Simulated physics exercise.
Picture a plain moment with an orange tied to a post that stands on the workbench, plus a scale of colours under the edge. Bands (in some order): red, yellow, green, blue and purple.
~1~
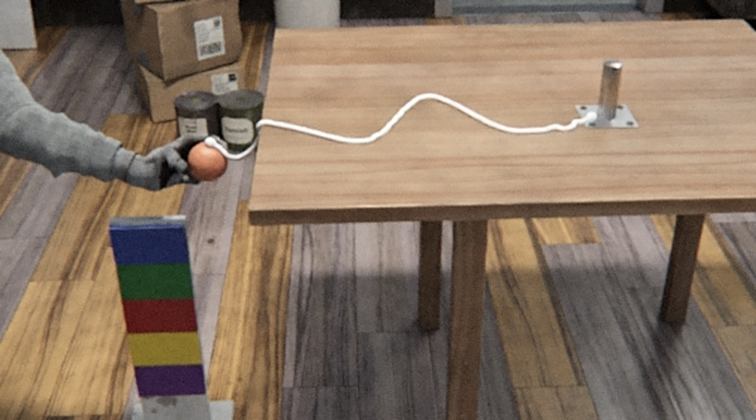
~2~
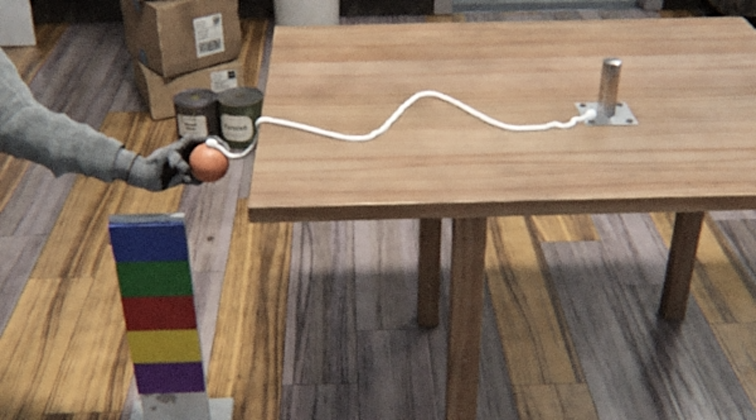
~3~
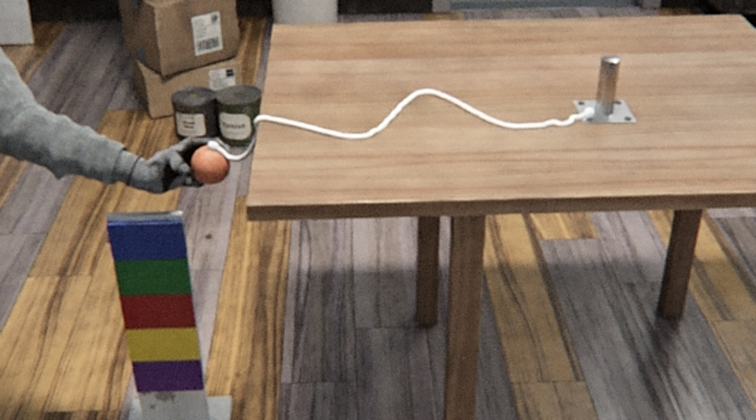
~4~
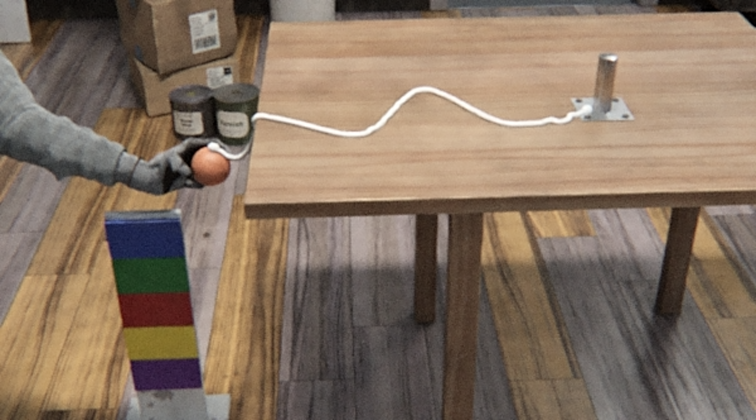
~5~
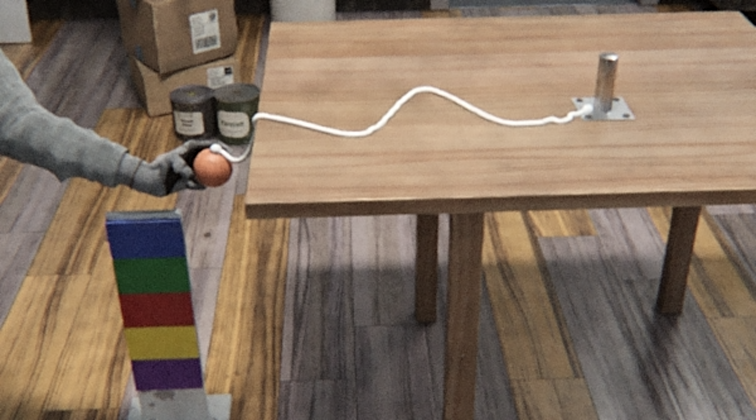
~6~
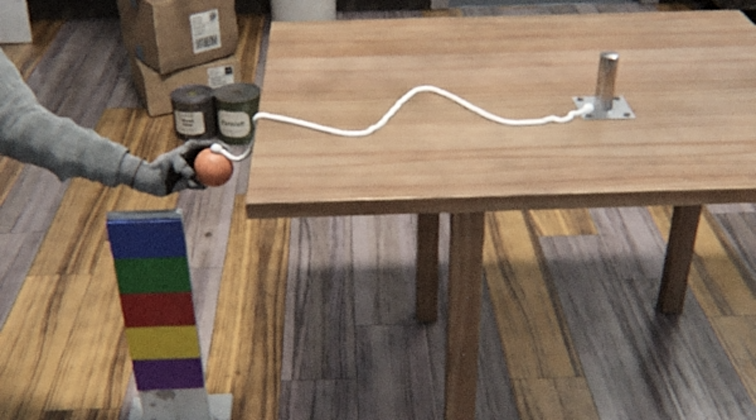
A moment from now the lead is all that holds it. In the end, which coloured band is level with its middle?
The red band.
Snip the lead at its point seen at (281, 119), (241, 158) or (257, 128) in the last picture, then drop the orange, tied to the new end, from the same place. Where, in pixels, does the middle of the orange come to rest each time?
(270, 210), (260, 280), (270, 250).
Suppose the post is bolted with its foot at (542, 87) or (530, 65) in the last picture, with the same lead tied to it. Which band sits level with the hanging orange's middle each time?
Yellow; yellow.
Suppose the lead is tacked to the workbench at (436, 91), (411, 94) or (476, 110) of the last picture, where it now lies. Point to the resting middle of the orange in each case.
About (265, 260), (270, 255) and (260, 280).
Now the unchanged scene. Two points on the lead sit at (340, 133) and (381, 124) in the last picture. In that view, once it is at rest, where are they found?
First near (259, 143), second near (276, 110).
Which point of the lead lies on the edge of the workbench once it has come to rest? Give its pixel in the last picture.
Around (369, 132).
Soon after, orange near (305, 292); level with red.
After that, orange near (252, 301); level with red.
In the end, orange near (268, 301); level with red. The lead holds its middle at red.
